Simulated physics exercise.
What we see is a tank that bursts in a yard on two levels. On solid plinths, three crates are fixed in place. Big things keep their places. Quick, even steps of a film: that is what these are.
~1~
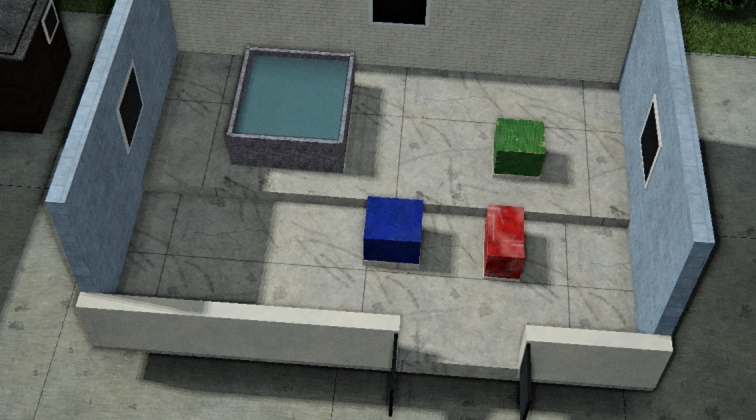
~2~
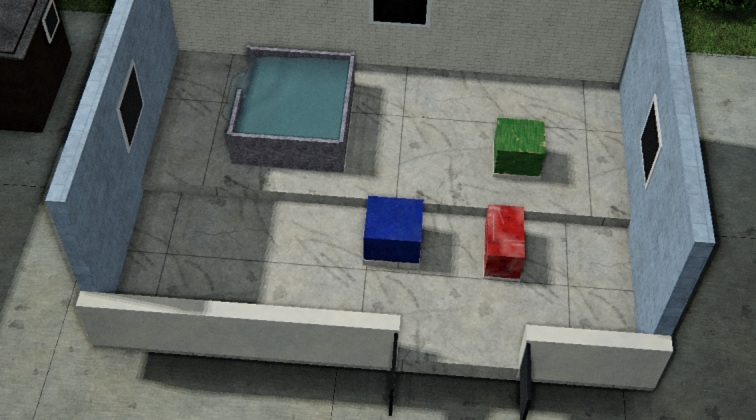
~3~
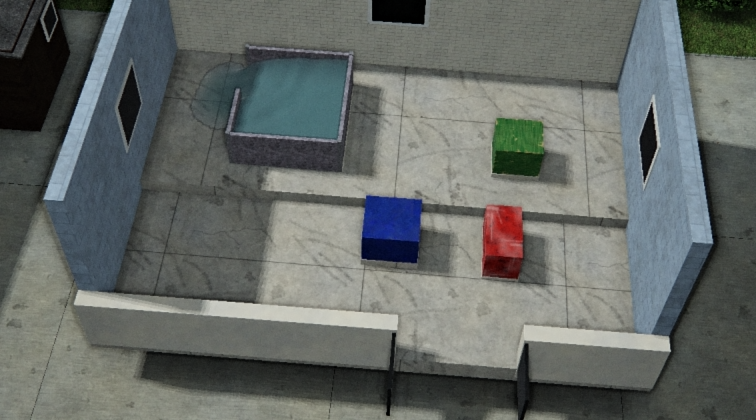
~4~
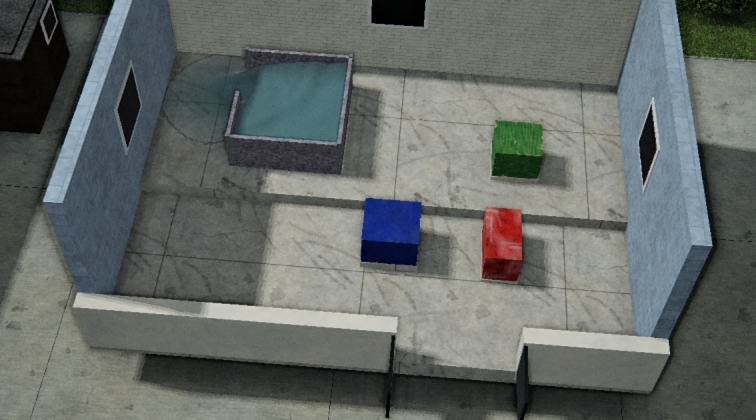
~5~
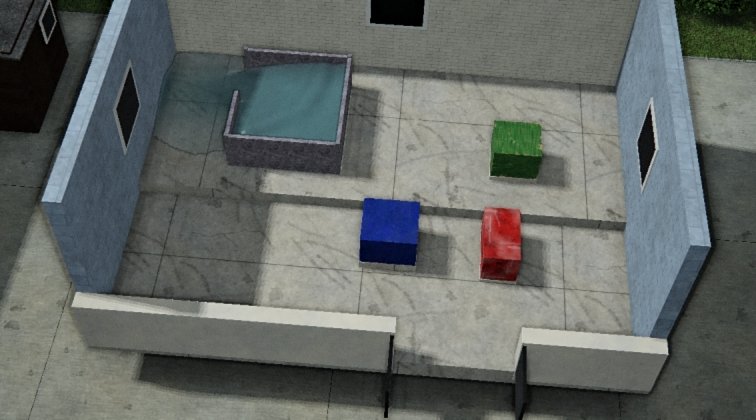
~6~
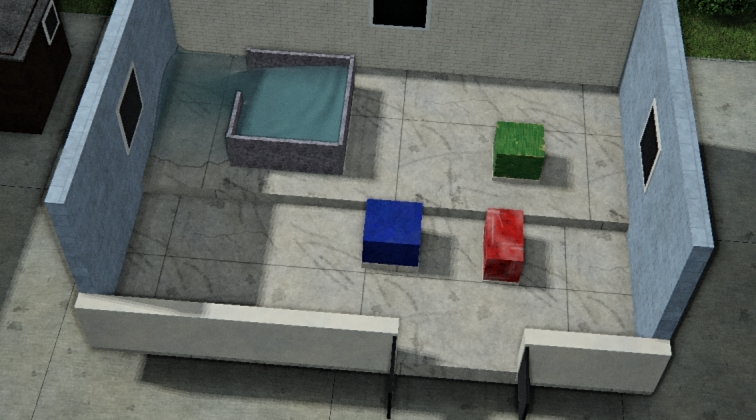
A water tank bursts at its left side and water spreads across the upper level.
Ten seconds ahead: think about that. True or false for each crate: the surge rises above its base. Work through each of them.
Green crate: False; red crate: True; blue crate: False.
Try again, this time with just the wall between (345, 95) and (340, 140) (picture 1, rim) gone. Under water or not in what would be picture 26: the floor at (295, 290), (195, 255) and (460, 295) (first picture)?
Spared; spared; drenched.
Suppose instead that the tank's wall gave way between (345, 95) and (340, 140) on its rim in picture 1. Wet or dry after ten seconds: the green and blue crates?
Well, the green crate gets reached, and the blue crate gets reached as well.
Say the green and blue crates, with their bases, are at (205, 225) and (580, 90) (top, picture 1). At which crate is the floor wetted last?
I'd say the red crate is last.
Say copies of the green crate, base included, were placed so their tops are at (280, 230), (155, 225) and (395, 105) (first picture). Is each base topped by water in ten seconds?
In order, the crates: One gets flooded, two gets flooded, three stays clear.
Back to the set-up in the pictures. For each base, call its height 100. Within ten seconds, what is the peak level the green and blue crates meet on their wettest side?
About 50 percent and about 60 percent.
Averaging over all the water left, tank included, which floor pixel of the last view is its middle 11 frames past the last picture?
The water's middle lies around (247, 118).
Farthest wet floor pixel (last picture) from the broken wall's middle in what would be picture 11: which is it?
The farthest wet spot is near (134, 230).
A moment on, water covers 10 % of the floor; the green crate not reached, the red crate not reached, the blue crate not reached.
Next, water covers 25 % of the floor; the green crate not reached, the red crate not reached, the blue crate not reached.
Then, water covers 40 % of the floor; the green crate not reached, the red crate not reached, the blue crate not reached.
Later, water covers 70 % of the floor; the green crate water round its plinth, the red crate water round its plinth, the blue crate water round its plinth.
In the end, water covers 80 % of the floor; the green crate stayed above the water, the red crate was topped, the blue crate stayed above the water.
